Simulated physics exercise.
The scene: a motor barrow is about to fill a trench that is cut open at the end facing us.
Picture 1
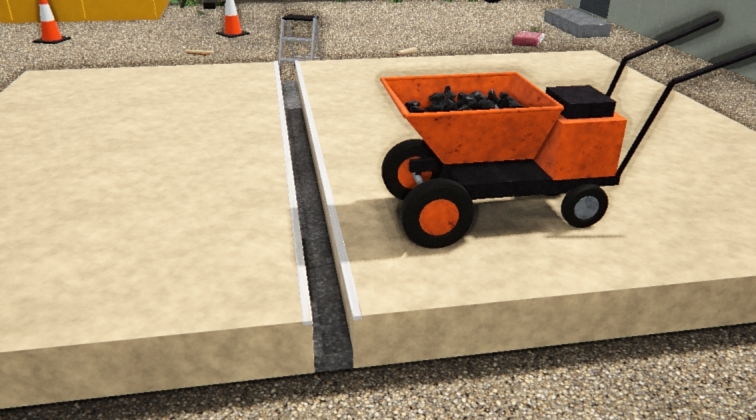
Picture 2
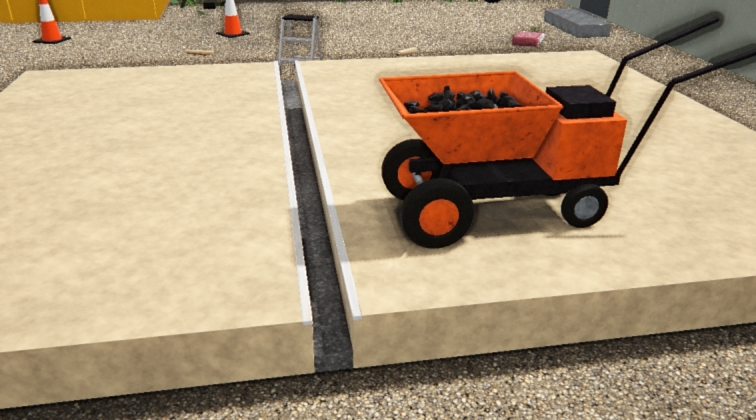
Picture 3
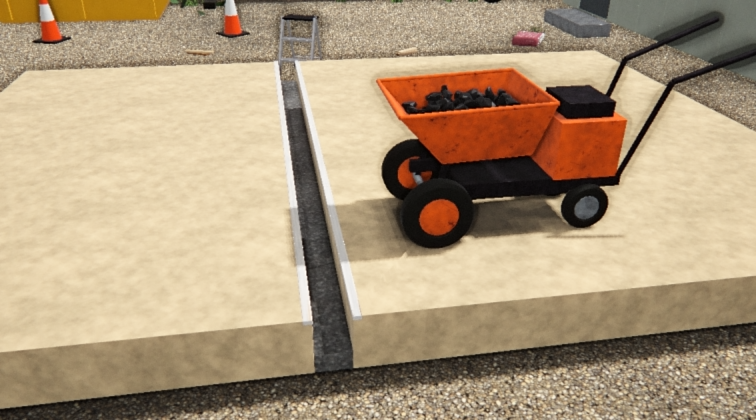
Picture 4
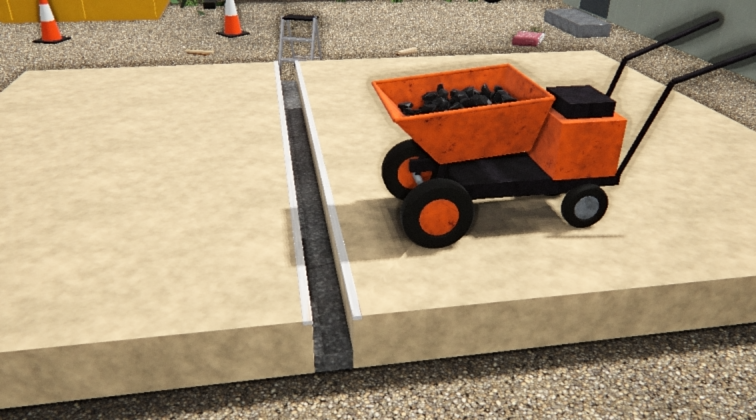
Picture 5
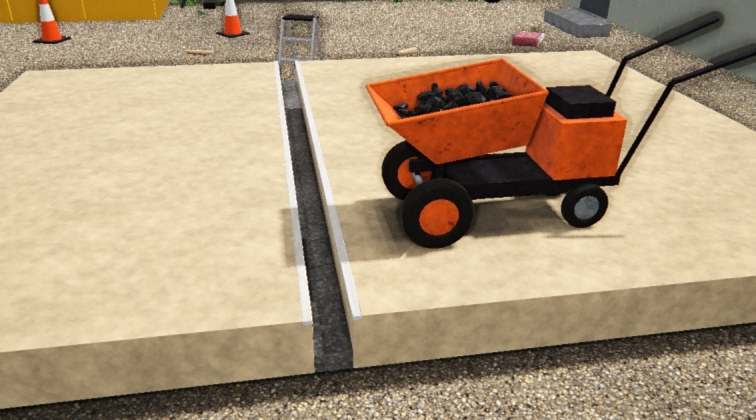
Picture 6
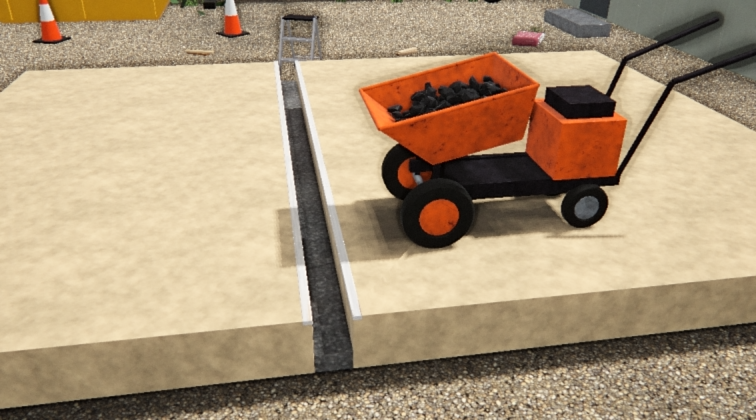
On a pale slab beside a narrow trench, an orange motor barrow standing still, its skip of black lumps slowly tilting left.
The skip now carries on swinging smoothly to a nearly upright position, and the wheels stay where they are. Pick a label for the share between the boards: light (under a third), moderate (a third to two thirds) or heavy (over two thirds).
Moderate - a third to two thirds.
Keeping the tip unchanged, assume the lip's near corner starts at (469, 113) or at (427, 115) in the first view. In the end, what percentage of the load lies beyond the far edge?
First position: Some 0 percent; second position: Some 20 percent.
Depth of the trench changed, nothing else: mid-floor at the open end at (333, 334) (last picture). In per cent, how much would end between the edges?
About 40 %.
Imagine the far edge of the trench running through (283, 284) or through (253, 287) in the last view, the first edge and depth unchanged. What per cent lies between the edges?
The share would be 80 % first and 100 % second.
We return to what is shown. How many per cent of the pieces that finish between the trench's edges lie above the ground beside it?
I'd say around 5 percent.
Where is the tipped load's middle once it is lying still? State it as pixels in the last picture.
I'd place the middle at about (304, 227).
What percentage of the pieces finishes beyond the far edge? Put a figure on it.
Roughly 50 percent of the pieces, I think.
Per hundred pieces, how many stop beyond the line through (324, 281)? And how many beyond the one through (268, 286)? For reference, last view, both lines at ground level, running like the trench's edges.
Around 70 per cent for the first, around 30 per cent for the second.
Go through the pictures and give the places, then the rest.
The first frame shows lip of the skip near (405, 116), level; top of the load near (470, 102), lumps of coal; first edge of the trench near (349, 278); far edge near (303, 282), the trench under half as wide as the skip, and about as deep as wide.
The second frame shows lip of the skip near (404, 117), level; top of the load near (483, 104).
The third frame shows lip of the skip near (401, 118), tipped barely; top of the load near (480, 103).
The fourth frame shows lip of the skip near (395, 121), tipped barely; top of the load near (481, 105).
The fifth frame shows lip of the skip near (388, 124), tipped a little; top of the load near (480, 103).
The sixth frame shows lip of the skip near (380, 129), tipped a little; top of the load near (473, 100); first edge of the trench near (349, 278); far edge near (303, 282).
Shortly afterwards, skip tipped well over; the whole lot in the skip.
Next, skip tipped steeply; all but a few in the skip; a little in or heaped over the trench; only a few beyond it.
Some moments later, skip tipped right over; a little in the skip; near a third in or heaped over the trench; near half beyond it.
In the end, skip tipped right over; near half in or heaped over the trench; near half beyond it.
